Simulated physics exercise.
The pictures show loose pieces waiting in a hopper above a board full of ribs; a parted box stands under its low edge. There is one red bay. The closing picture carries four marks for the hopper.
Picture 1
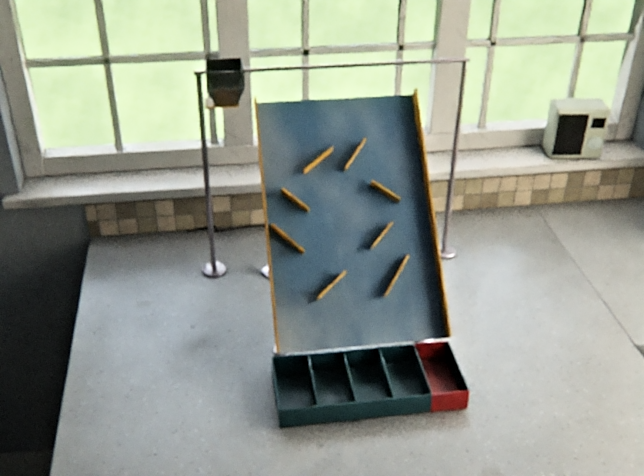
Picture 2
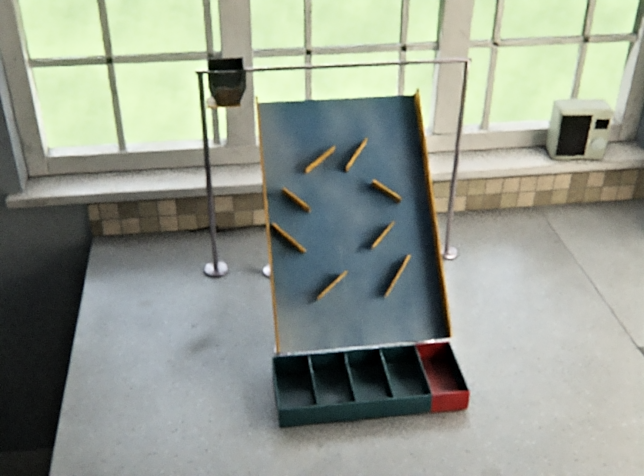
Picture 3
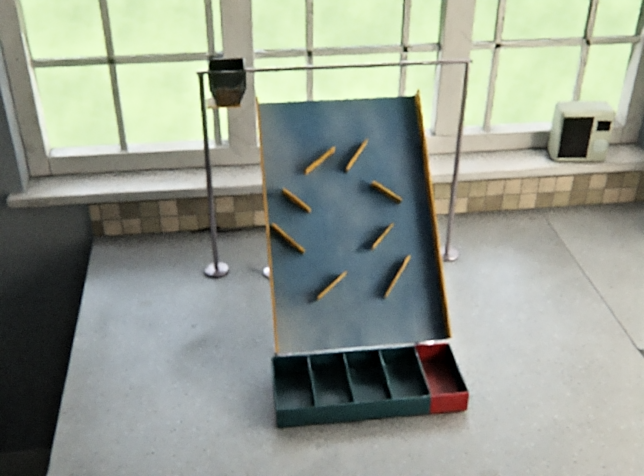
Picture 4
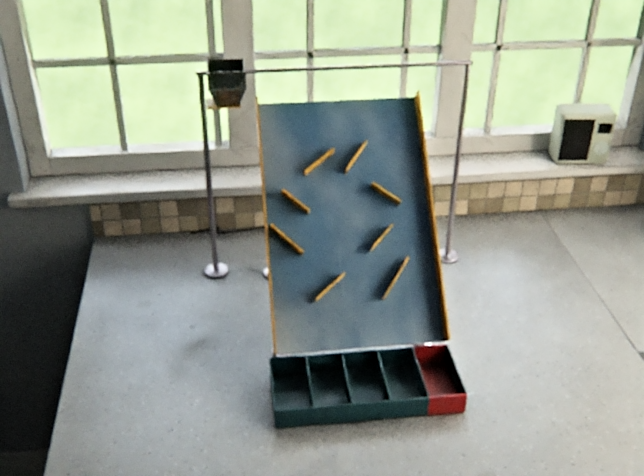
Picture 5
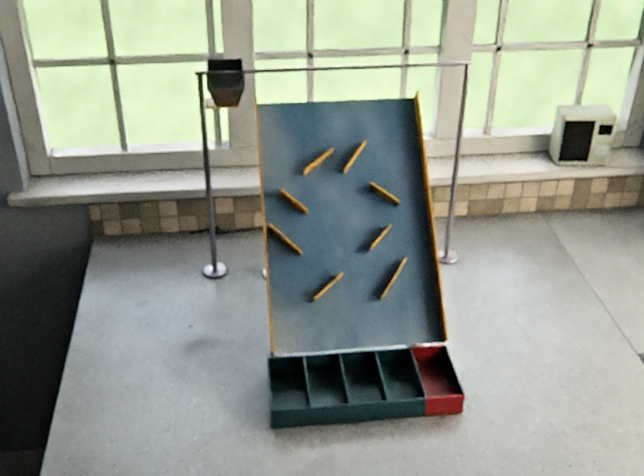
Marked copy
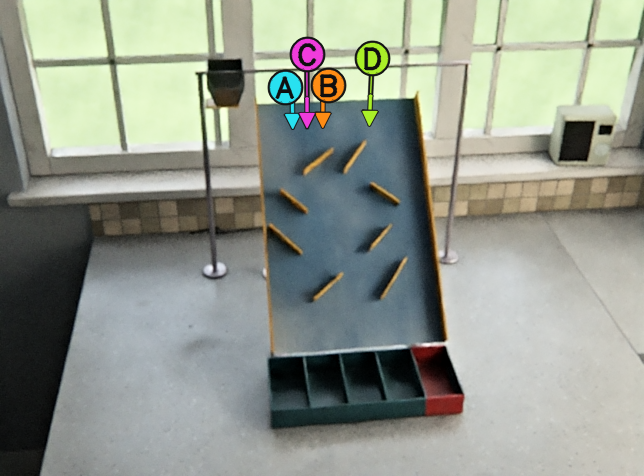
In this clip, a dark hopper sits at the left end of a rail above a tilted blue board with yellow ribs, and a green box with one red bay rests below, while nothing moves apart from slight shifts in the view.
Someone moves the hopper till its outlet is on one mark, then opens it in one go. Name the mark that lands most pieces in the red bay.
D is best.
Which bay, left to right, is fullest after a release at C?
The first from the left.
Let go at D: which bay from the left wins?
It is the fifth one.
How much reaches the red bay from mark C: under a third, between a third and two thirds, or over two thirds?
It is under a third.
On the marked copy, mark A meets the board at (292, 123); mark B meets the board at (322, 122); mark C meets the board at (307, 122); mark D meets the board at (369, 120).
Choosing A, none in the red bay, nearly all in other bays, a stray few held on the board, a small part outside the box.
Choosing B, none in the red bay, nearly all in other bays.
Choosing C, none in the red bay, most in other bays, a small part held on the board, a small part outside the box.
Choosing D, most in the red bay, about a quarter in other bays.
